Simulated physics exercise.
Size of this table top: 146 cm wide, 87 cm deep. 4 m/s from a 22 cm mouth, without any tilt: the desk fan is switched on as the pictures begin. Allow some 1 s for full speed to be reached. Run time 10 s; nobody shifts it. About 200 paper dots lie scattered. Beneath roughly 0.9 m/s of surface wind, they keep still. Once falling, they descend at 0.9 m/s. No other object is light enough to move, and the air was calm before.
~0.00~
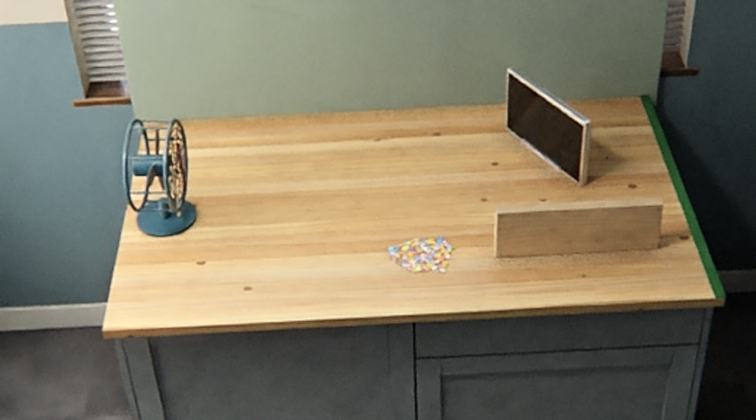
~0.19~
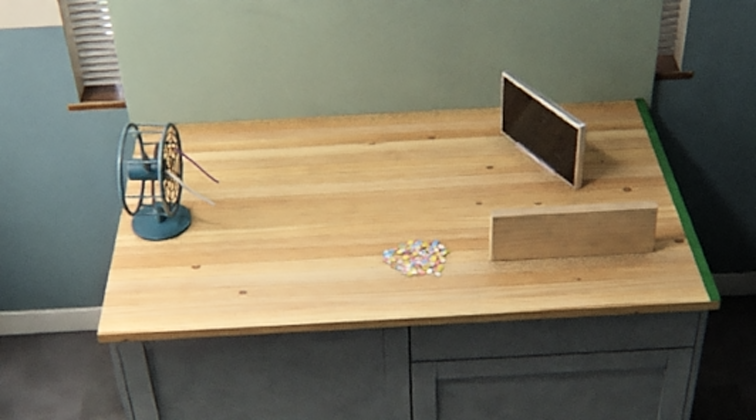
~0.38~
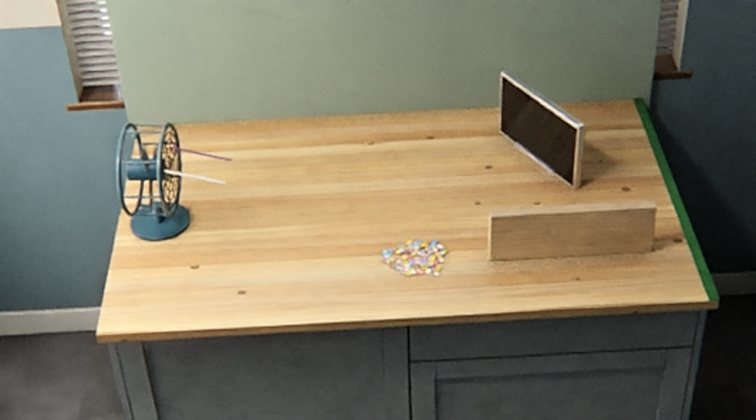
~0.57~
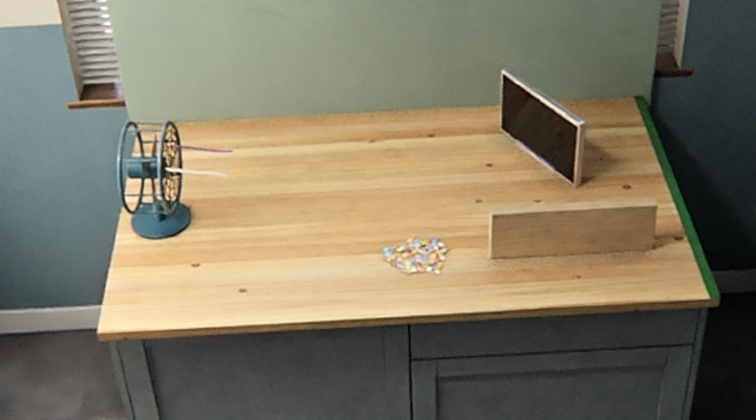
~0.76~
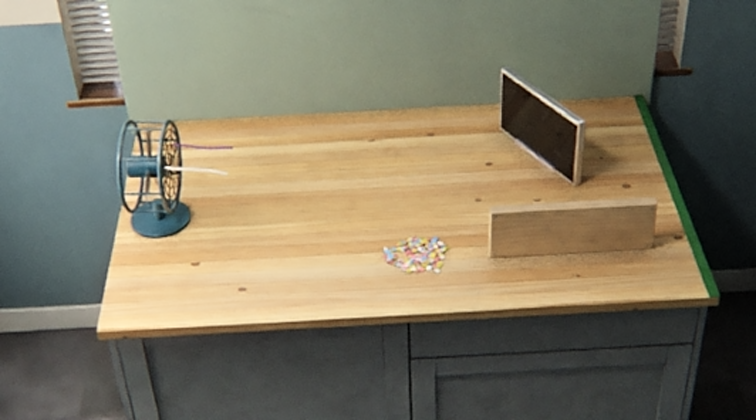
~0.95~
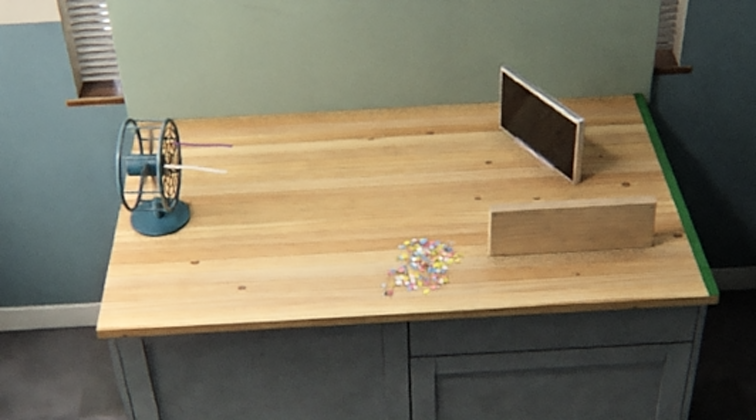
Two thin streamers on the teal desk fan at the left lift and stretch out rightward over a pale wooden tabletop, seen from above and in front against a green panel. A small heap of multicoloured paper dots lies near the front centre, with a dark-faced upright panel and a plain wooden board standing at right. The view shifts slightly early on, then the dots stir and spread into a looser patch.
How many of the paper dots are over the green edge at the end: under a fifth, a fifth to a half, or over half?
Of the paper dots, not even a fifth end over the green edge.
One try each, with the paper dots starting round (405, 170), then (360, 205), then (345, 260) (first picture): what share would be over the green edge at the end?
It goes 0 %, then 40 %, then 0 %.
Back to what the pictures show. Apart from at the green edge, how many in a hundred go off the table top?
90 %.
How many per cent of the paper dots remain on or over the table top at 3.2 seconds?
Share at that time: Some 10 %.
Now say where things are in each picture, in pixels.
In the first picture, the middle of the paper dots is near (422, 250), none has stirred yet and the mouth of the desk fan is at (157, 166).
In the second picture, the middle of the paper dots is near (418, 254), none has stirred yet and the green edge is centred on (678, 189).
In the third picture, the middle of the paper dots is near (416, 253), none has stirred yet, the top of a board is at (573, 208) and the top of a laptop is at (542, 97).
In the fourth picture, the middle of the paper dots is near (417, 251) and none has stirred yet.
In the fifth picture, the middle of the paper dots is near (417, 250) and none has stirred yet.
In the sixth picture, the middle of the paper dots is near (426, 261), the farthest in sight from the desk fan is at (461, 254) and about 70 % have left their places.
After 2.0 s, 2 % are on the move or not yet settled, 0 % are over the green edge.
After 3.2 s, 1 % are on the move or not yet settled, 0 % are over the green edge.
After 5.5 s, 1 % are on the move or not yet settled, 0 % are over the green edge.
After 10.0 s, at the end, 0 % are over the green edge.
